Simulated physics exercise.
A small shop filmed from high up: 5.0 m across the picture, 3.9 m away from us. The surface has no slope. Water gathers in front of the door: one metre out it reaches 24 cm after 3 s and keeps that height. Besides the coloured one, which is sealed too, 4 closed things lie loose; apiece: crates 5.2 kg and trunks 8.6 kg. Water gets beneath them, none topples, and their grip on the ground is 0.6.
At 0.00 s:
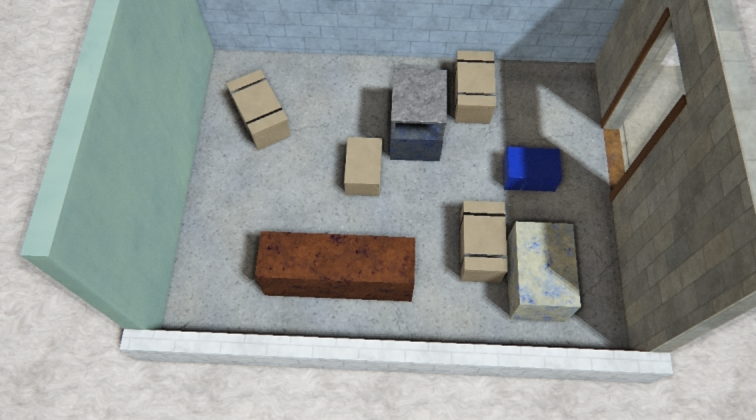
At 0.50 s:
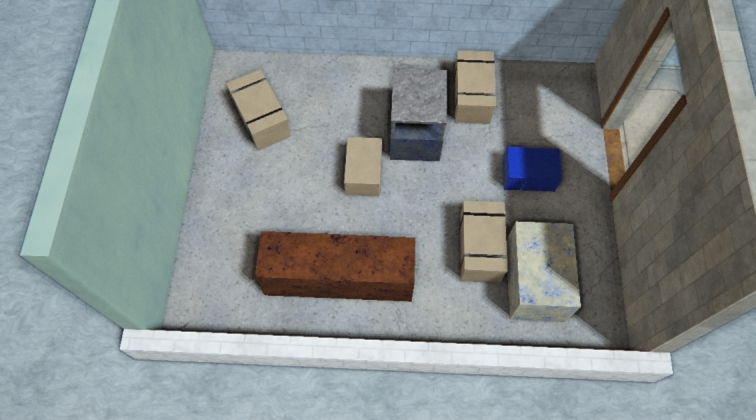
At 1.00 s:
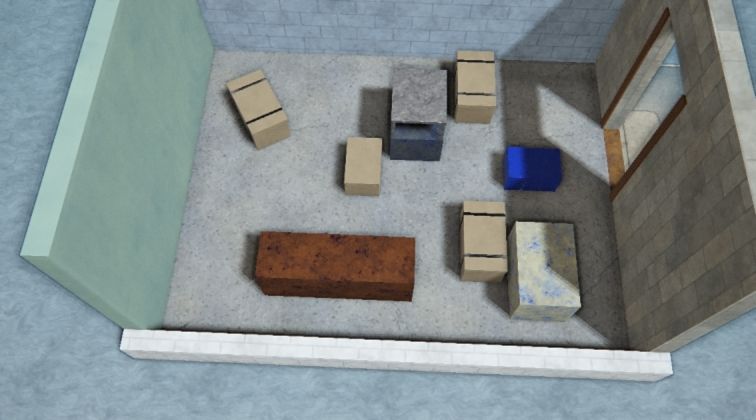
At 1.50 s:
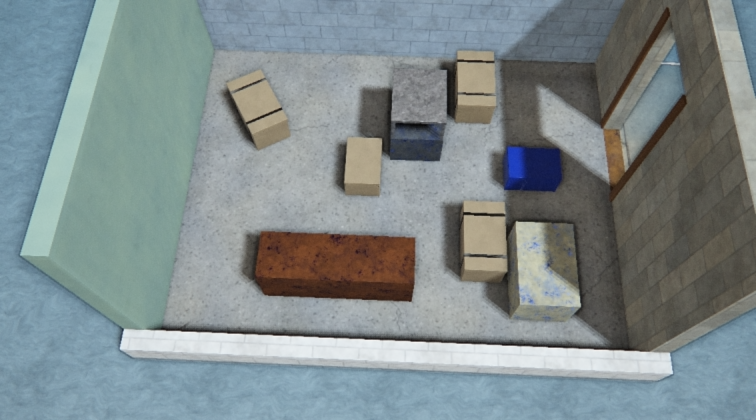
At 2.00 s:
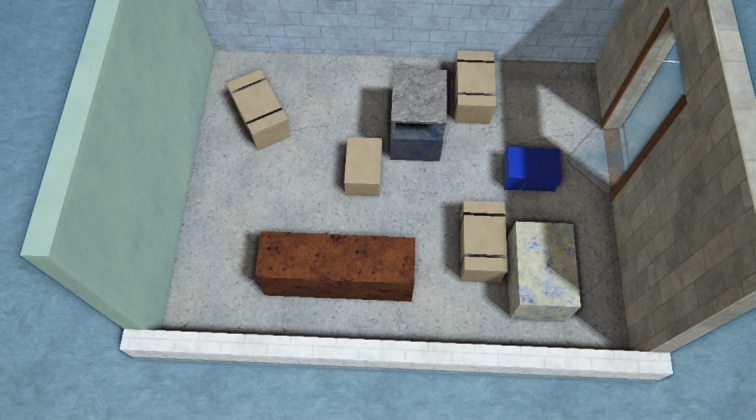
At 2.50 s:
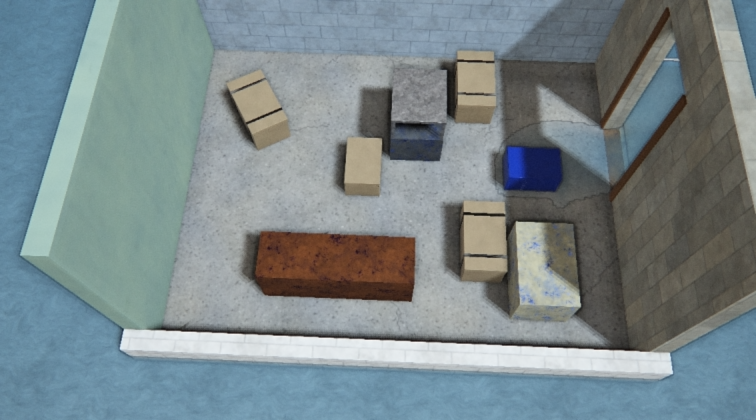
The video shows a small room from high up, with a blue crate, tan boxes and larger blocks standing still on the floor, as water gathers outside, enters through the doorway at right and spreads thinly around the blue crate.
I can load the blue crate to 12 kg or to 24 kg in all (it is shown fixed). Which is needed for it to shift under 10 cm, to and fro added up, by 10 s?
For it, neither weight holds it.
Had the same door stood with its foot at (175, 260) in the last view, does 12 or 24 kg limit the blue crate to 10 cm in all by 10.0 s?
Then only the larger load is enough.
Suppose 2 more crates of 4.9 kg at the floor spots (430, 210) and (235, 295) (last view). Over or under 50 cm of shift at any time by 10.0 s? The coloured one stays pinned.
In that order: More, less.
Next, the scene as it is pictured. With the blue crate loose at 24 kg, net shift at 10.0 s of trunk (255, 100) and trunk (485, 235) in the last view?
In that order: 100 cm, 80 cm.
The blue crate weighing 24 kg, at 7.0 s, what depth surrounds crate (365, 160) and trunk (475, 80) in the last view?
About 2 and 3 cm.
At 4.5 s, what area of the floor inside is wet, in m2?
Some 7.0 m2.
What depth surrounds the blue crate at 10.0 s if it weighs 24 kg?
Roughly 7 cm.
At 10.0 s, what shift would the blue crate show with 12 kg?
About 350 cm.
After 3.5 s the blue crate would be 54 cm from its start with 12 kg and 6 cm from its start with 24 kg; 5 cm of water round it then.
After 4.5 s the blue crate would be 134 cm from its start with 12 kg and 39 cm from its start with 24 kg; 6 cm of water round it then.
After 7.0 s the blue crate would be 331 cm from its start with 12 kg and 62 cm from its start with 24 kg; 8 cm of water round it then.
After 10.0 s the blue crate would be 355 cm from its start with 12 kg and 147 cm from its start with 24 kg; 7 cm of water round it then.
